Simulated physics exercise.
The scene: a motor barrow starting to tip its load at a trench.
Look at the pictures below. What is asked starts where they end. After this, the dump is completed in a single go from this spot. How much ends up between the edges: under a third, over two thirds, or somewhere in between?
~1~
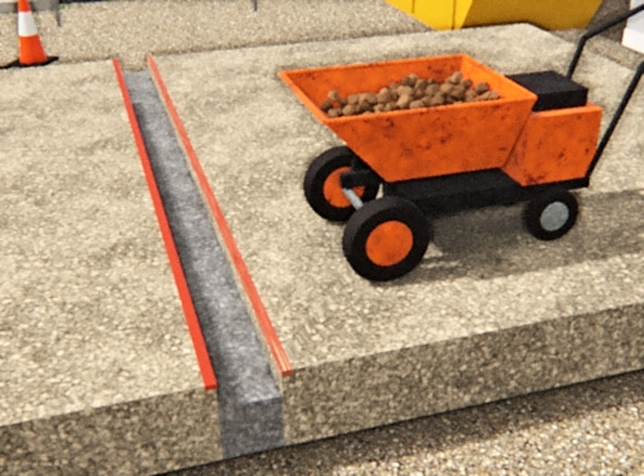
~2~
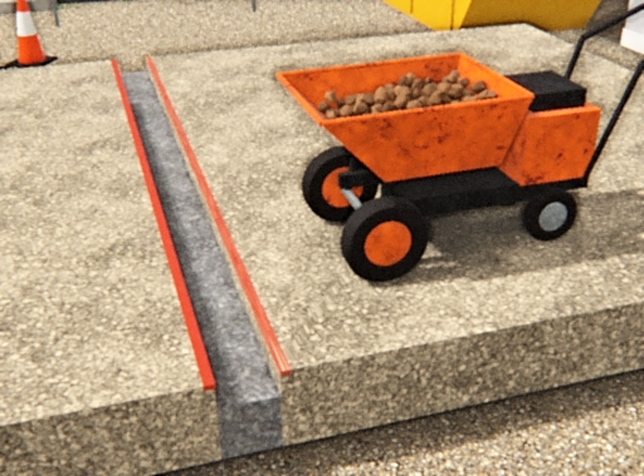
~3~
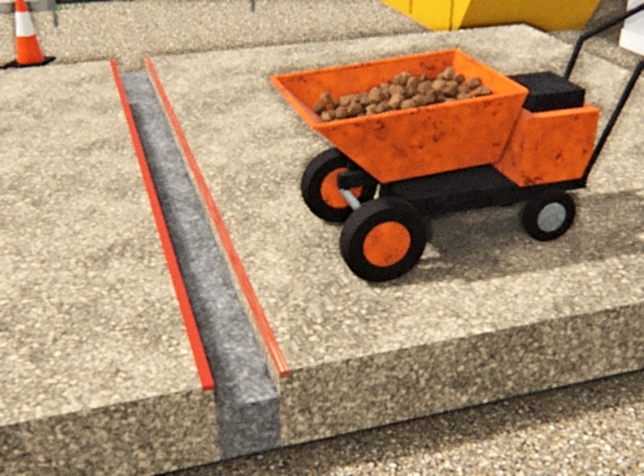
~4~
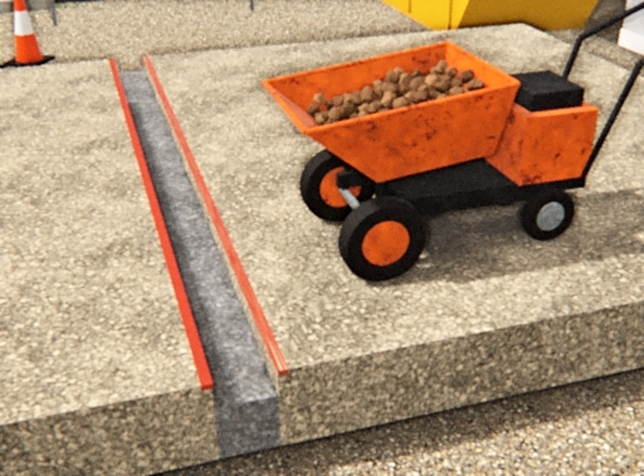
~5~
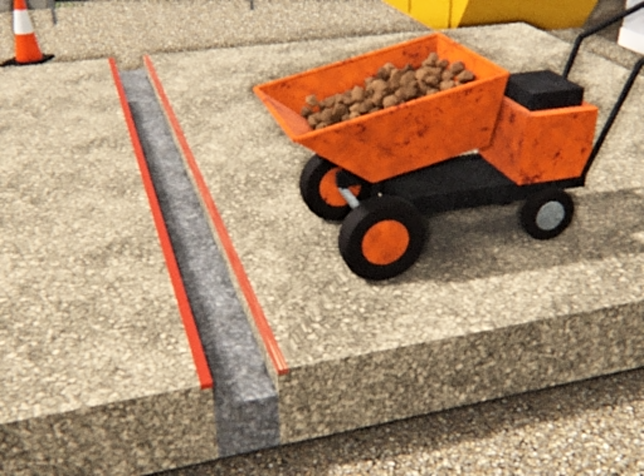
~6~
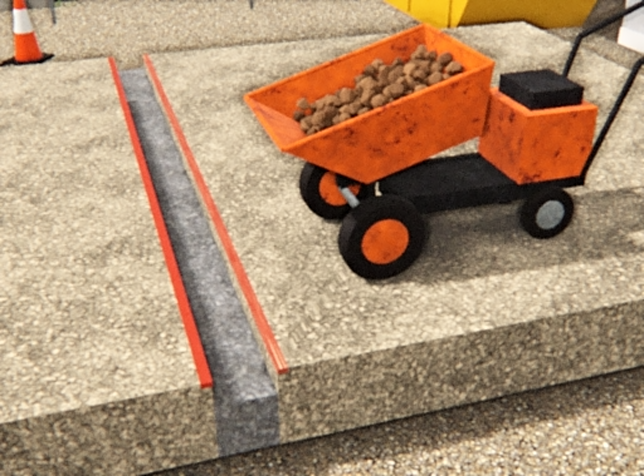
Somewhere in between.
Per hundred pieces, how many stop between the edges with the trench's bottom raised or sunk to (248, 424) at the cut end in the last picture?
About 70 per cent.
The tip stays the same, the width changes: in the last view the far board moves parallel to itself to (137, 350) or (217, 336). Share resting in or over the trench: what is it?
About 90 and 30 per cent.
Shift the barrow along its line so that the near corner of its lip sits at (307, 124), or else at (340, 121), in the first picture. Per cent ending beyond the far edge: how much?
About 50 % and about 10 %.
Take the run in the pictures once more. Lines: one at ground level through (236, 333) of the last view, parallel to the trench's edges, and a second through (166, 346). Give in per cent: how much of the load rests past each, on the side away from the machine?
Roughly 60 and 20 %.
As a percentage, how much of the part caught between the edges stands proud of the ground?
About 35 %.
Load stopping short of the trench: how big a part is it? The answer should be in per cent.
I'd put it at around 0 percent.
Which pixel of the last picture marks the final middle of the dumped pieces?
Near (190, 269).
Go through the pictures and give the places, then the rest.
In the first picture, lip of the skip at (325, 122), level; top of the load at (434, 91), clay clods; first edge of the trench at (269, 329); far edge at (198, 342), the trench under half as wide as the skip, and about half as deep as wide.
In the second picture, lip of the skip at (322, 124), level; top of the load at (431, 91).
In the third picture, lip of the skip at (315, 128), tipped barely; top of the load at (435, 98).
In the fourth picture, lip of the skip at (306, 133), tipped a little; top of the load at (427, 93).
In the fifth picture, lip of the skip at (295, 140), tipped a little; top of the load at (419, 88).
In the sixth picture, lip of the skip at (284, 150), tipped clearly; top of the load at (424, 84); first edge of the trench at (265, 327); far edge at (194, 340).
Soon, skip tipped steeply; all in the skip.
A while on, skip tipped steeply; most in the skip; a small part in or heaped over the trench; a stray few beyond it; a stray few falling.
Towards the end, skip tipped right over; about a quarter in the skip; about half in or heaped over the trench; about a quarter beyond it.
Finally, skip tipped right over; a small part in the skip; about half in or heaped over the trench; about a quarter beyond it.
